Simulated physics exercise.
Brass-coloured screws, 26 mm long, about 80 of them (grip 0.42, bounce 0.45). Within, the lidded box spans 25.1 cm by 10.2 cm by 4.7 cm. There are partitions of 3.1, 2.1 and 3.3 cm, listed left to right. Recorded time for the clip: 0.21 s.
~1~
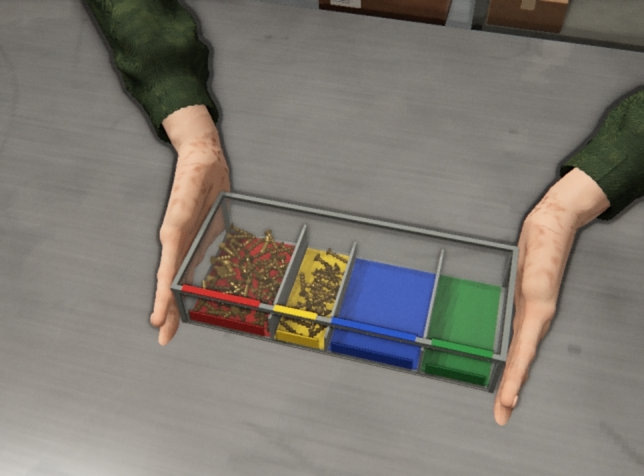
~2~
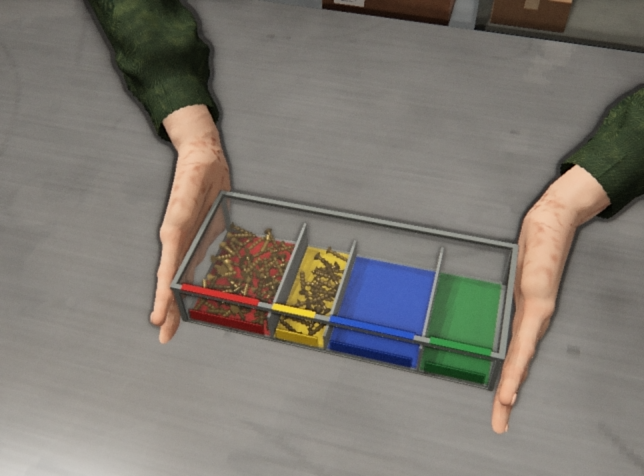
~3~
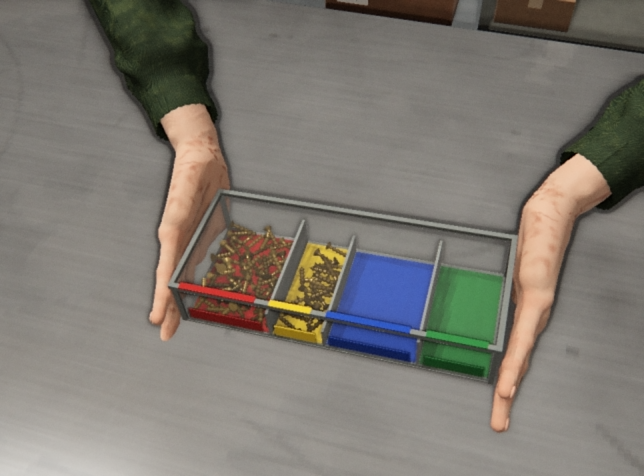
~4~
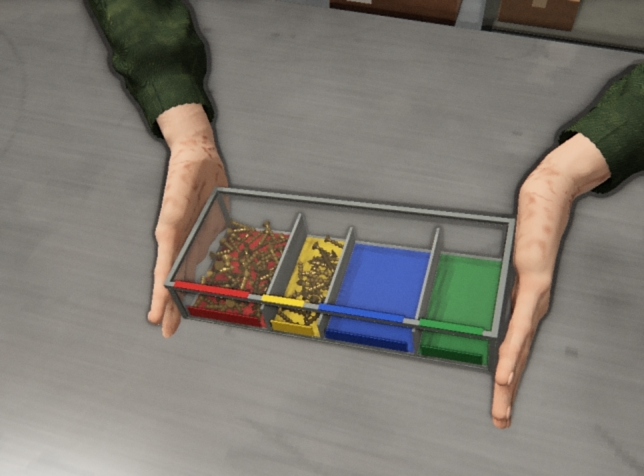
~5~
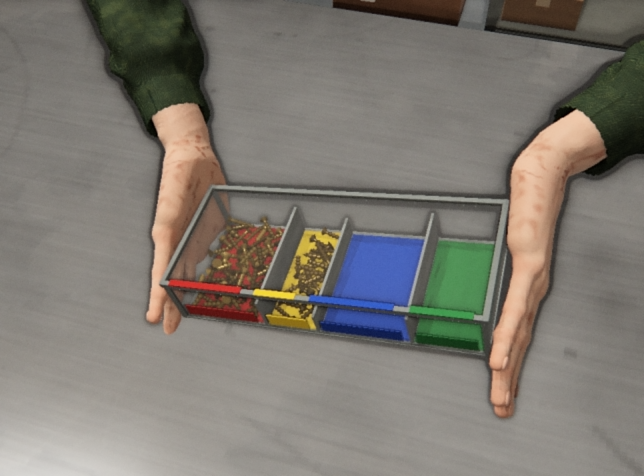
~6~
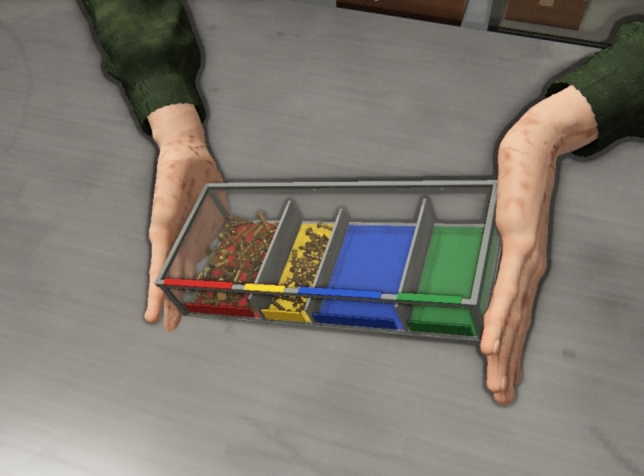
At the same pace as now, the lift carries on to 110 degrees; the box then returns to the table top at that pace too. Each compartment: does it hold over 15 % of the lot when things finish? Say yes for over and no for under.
Red: Yes; blue: No; green: No; yellow: No.
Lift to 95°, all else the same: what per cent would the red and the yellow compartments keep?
Red: 80; yellow: 20 (per cent).
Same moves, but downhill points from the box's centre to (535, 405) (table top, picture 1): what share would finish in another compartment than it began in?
Roughly 60 percent of them.
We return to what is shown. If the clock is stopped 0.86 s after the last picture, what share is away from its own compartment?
10 %.
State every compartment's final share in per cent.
Red 90, blue 0, green 0, yellow 10.
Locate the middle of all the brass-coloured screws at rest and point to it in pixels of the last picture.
Est. centre at rest: (228, 285) px.
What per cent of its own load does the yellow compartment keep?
30 per cent, roughly.
Then, 0.86 s after the last picture, tilt 110 degrees; red 80 %, yellow 20 %.
Then, 1.44 s after the last picture, tilt 49 degrees; red 90 %, yellow 10 %.
Then, 2.07 s after the last picture, tilt 0 degrees; red 90 %, yellow 10 %.
In the end, red 90 %, blue 0 %, green 0 %, yellow 10 %.
